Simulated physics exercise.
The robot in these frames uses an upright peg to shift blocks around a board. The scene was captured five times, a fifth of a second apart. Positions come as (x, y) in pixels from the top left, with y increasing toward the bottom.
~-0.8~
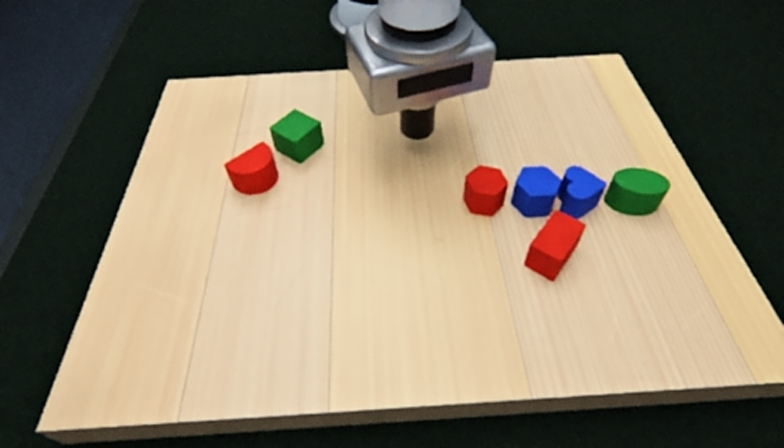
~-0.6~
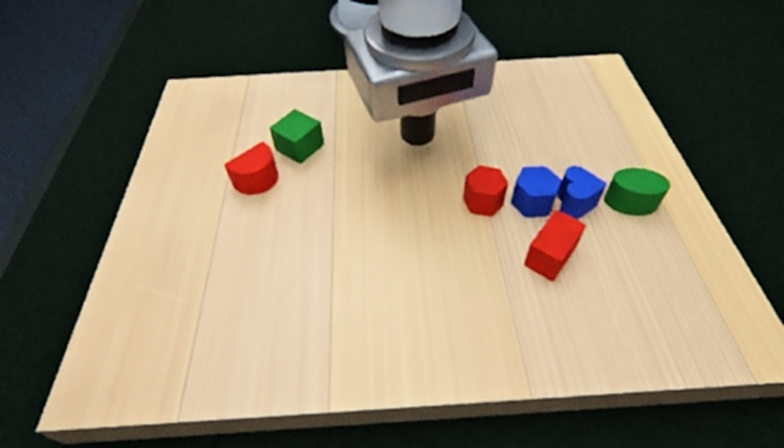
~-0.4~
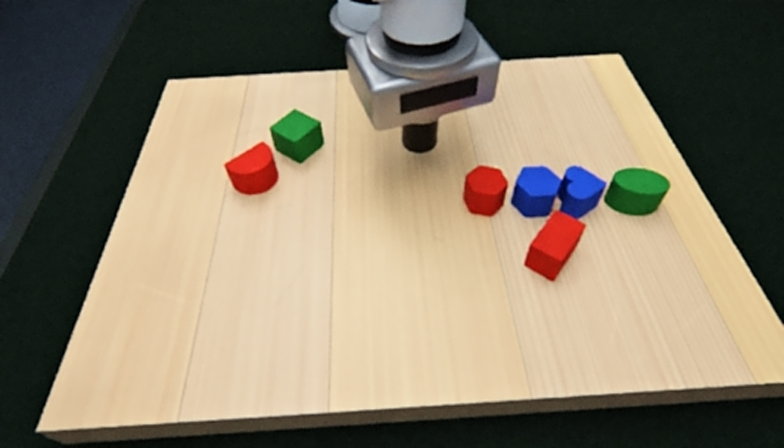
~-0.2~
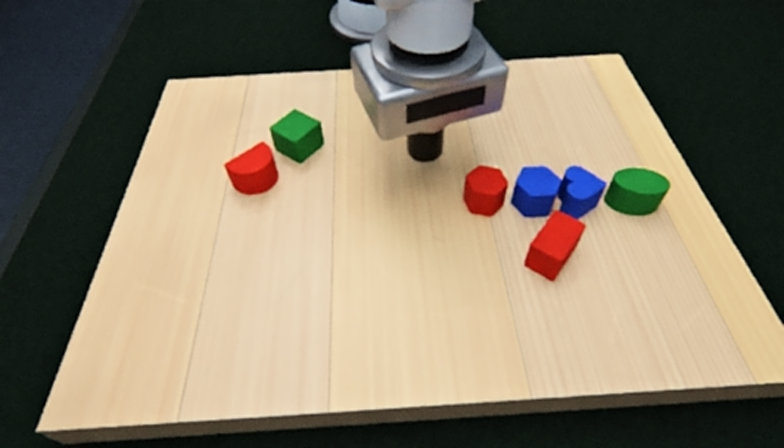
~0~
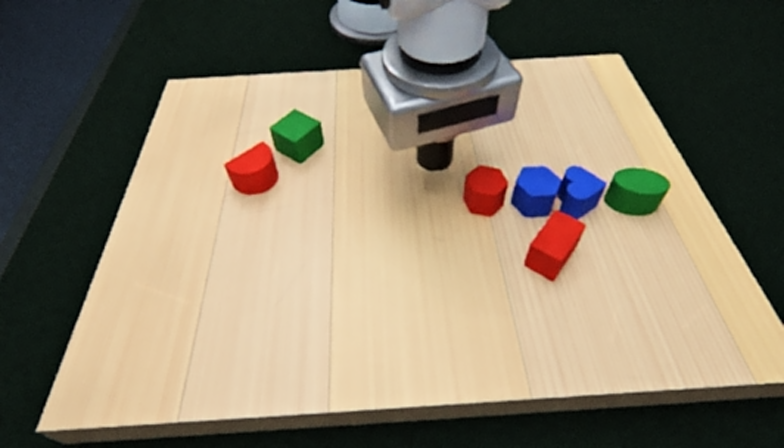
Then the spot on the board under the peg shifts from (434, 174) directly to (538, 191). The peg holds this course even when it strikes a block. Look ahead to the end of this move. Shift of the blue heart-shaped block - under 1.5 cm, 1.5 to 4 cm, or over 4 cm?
It's set to move under 1.5 cm.
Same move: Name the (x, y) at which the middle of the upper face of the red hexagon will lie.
The middle of the upper face of the red hexagon will lie at about (504, 192) in the picture.
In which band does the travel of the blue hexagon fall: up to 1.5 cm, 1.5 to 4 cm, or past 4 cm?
I'd go with 1.5 to 4 cm for this block.
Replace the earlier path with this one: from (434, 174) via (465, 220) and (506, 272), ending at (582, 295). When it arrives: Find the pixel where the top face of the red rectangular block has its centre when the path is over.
Around (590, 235).
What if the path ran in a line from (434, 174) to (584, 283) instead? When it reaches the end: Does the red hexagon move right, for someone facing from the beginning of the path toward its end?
Going by the path, no.
The first path, step by step. One third of the way, peg (470, 165); red hexagon (492, 182), turned 15° clockwise.
Two thirds of the way, peg (506, 170); red hexagon (504, 191), turned 50° clockwise; blue hexagon (545, 184), turned 25° anticlockwise.
At the end, peg (542, 176); red hexagon (504, 192), turned 50° clockwise; blue hexagon (565, 196), turned 15° anticlockwise; red rectangular block unmoved; blue heart-shaped block (596, 185), turned 35° anticlockwise.
